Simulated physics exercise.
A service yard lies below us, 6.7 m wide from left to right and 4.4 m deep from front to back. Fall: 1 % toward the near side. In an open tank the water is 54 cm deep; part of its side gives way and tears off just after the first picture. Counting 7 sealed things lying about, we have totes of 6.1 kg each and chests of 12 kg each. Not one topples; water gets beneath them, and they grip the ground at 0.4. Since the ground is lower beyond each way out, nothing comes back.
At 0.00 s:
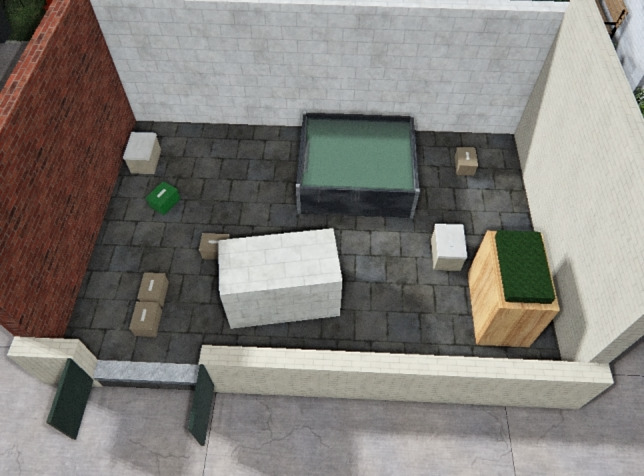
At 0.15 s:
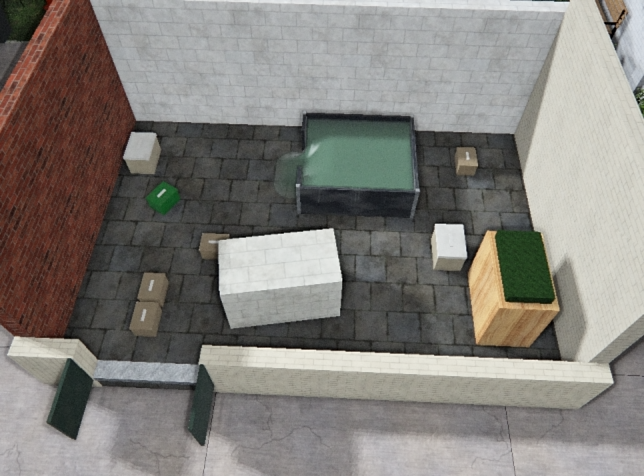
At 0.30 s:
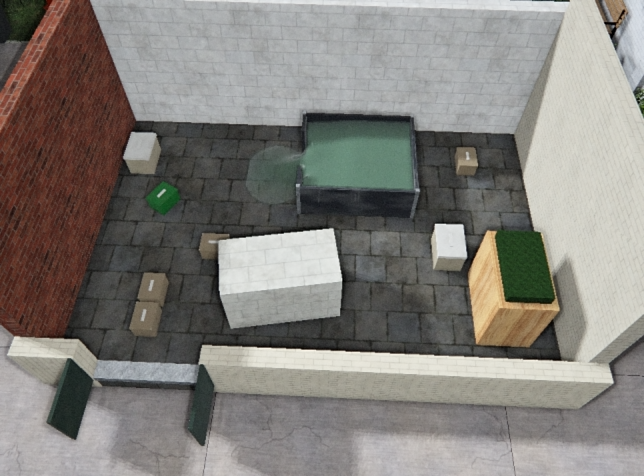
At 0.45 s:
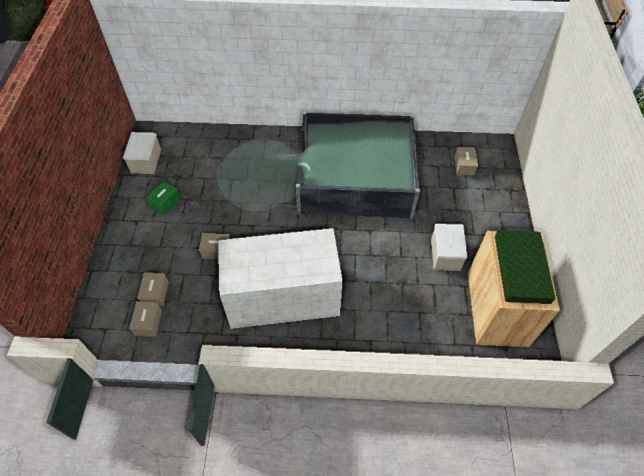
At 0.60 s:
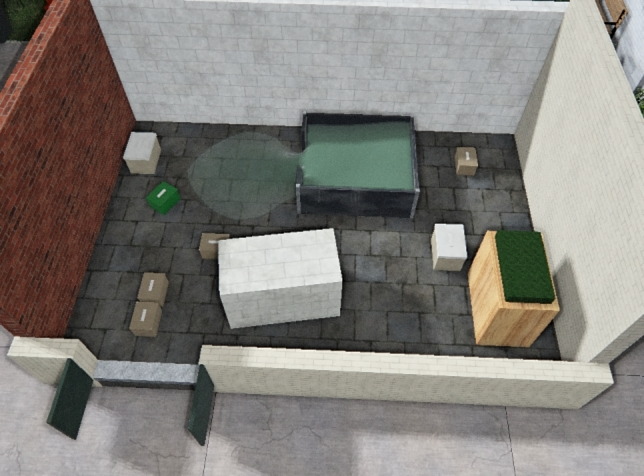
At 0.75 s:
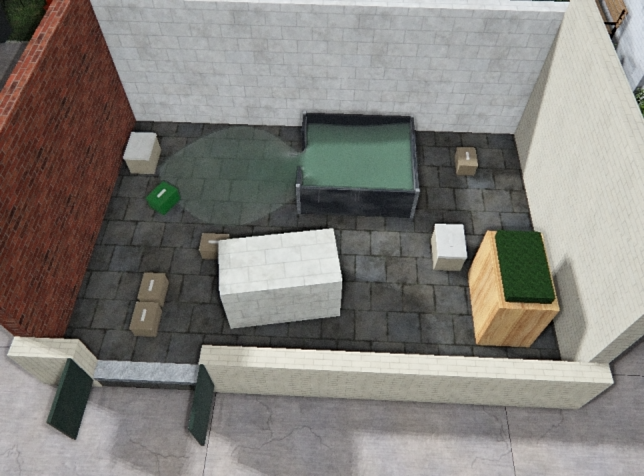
Water pours from the left side of the tank and spreads left across the paving.
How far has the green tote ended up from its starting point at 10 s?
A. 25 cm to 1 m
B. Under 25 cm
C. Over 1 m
Answer: C.
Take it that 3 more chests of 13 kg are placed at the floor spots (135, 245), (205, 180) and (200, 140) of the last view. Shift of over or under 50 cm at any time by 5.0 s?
Beyond it, beyond it, beyond it.
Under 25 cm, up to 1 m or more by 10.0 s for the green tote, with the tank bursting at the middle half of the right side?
Well, the green tote keeps its spot.
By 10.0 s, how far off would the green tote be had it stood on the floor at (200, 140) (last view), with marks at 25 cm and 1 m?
In the end it is hauled off.
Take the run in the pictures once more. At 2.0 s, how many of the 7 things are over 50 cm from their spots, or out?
I make it 1 by then.
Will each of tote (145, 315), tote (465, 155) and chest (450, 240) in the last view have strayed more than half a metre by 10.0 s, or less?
Well, going one by one, it's too far, not that far and not that far.
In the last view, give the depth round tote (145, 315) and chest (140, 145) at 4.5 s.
First roughly 5 cm, second roughly 8 cm.
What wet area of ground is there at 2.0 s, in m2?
About 11.5 m2.
After 2.0 s the green tote is near (101, 218), 0.9 m from its start, afloat; 0 of 7 are out; 2 afloat.
After 4.5 s the green tote is near (108, 341), 2.5 m from its start, afloat; 0 of 7 are out; 3 afloat.
After 7.0 s the green tote has gone out; 2 of 7 are out; 1 afloat.
After 10.0 s the green tote has gone out; 2 of 7 are out; 0 afloat.
